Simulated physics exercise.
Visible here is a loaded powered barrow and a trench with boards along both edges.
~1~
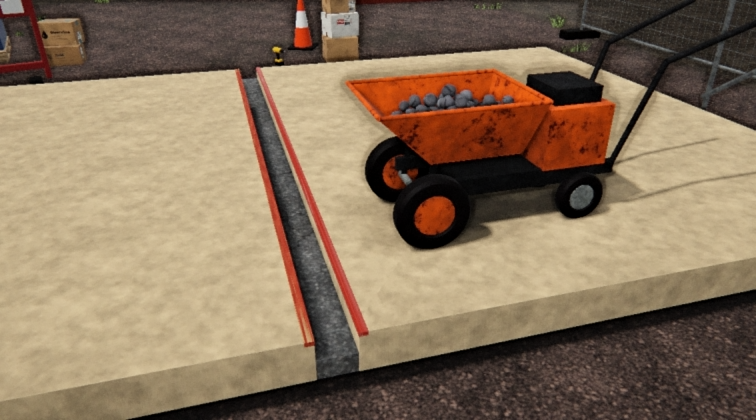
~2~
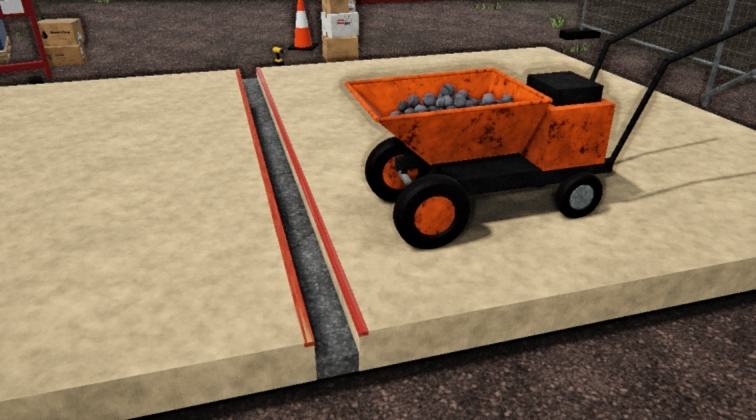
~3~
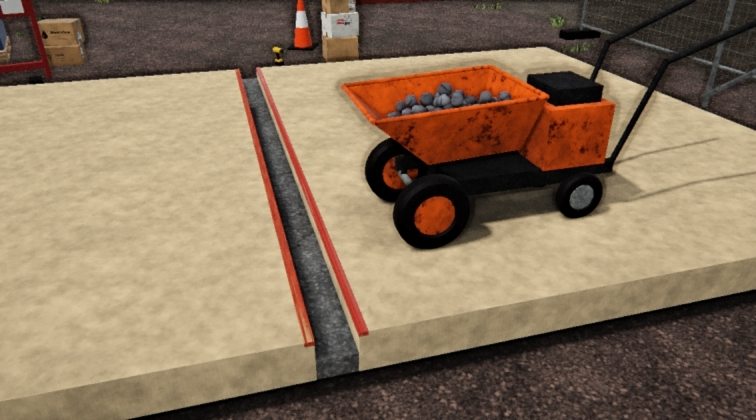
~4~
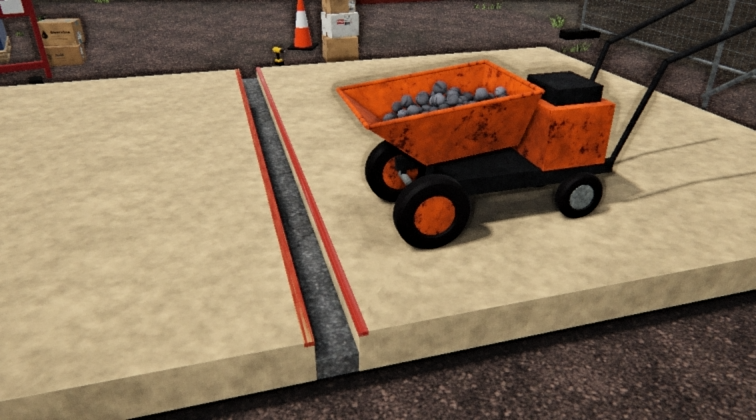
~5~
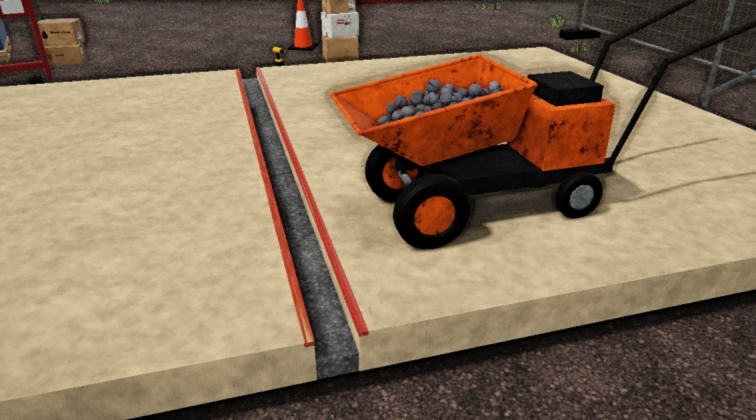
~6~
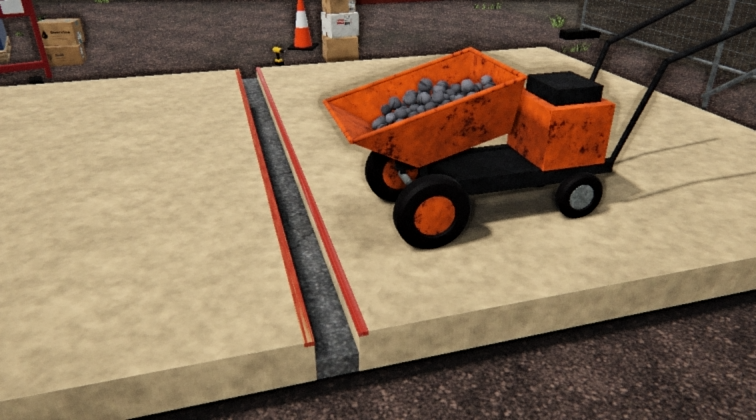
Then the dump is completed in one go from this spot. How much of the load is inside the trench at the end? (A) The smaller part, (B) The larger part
The answer is A.
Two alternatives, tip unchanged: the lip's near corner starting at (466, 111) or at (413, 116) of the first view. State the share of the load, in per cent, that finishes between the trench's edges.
Around 20 % the first time and around 50 % the second.
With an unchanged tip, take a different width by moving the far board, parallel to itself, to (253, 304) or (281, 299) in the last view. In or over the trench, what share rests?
Lab note: Case 1 around 80 %, case 2 50 %.
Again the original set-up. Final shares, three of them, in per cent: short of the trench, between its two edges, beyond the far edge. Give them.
Roughly, short 0 per cent, between 35 per cent and beyond 40 per cent.
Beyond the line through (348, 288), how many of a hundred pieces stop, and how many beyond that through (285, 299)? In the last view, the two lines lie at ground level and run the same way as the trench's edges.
Estimate: 70 % and 30 %, respectively.
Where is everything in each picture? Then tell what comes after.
The first frame shows lip of the skip at (379, 119), level; top of the load at (465, 108), round cobbles; first edge of the trench at (346, 288); far edge at (297, 296), the trench under half as wide as the skip, and about half as deep as wide.
The second frame shows lip of the skip at (378, 120), level; top of the load at (464, 107).
The third frame shows lip of the skip at (374, 123), tipped barely; top of the load at (461, 106).
The fourth frame shows lip of the skip at (368, 127), tipped a little; top of the load at (473, 108).
The fifth frame shows lip of the skip at (360, 134), tipped a little; top of the load at (467, 105).
The sixth frame shows lip of the skip at (352, 142), tipped clearly; top of the load at (473, 99); first edge of the trench at (346, 288); far edge at (297, 296).
Soon after the last picture, skip tipped steeply; all in the skip.
A little later, skip tipped right over; about half in the skip; about a quarter in or heaped over the trench; about a quarter beyond it.
Later still, skip tipped right over; about a quarter in the skip; about a third in or heaped over the trench; about a third beyond it.
At rest, skip tipped right over; about a quarter in the skip; about a third in or heaped over the trench; about a third beyond it.
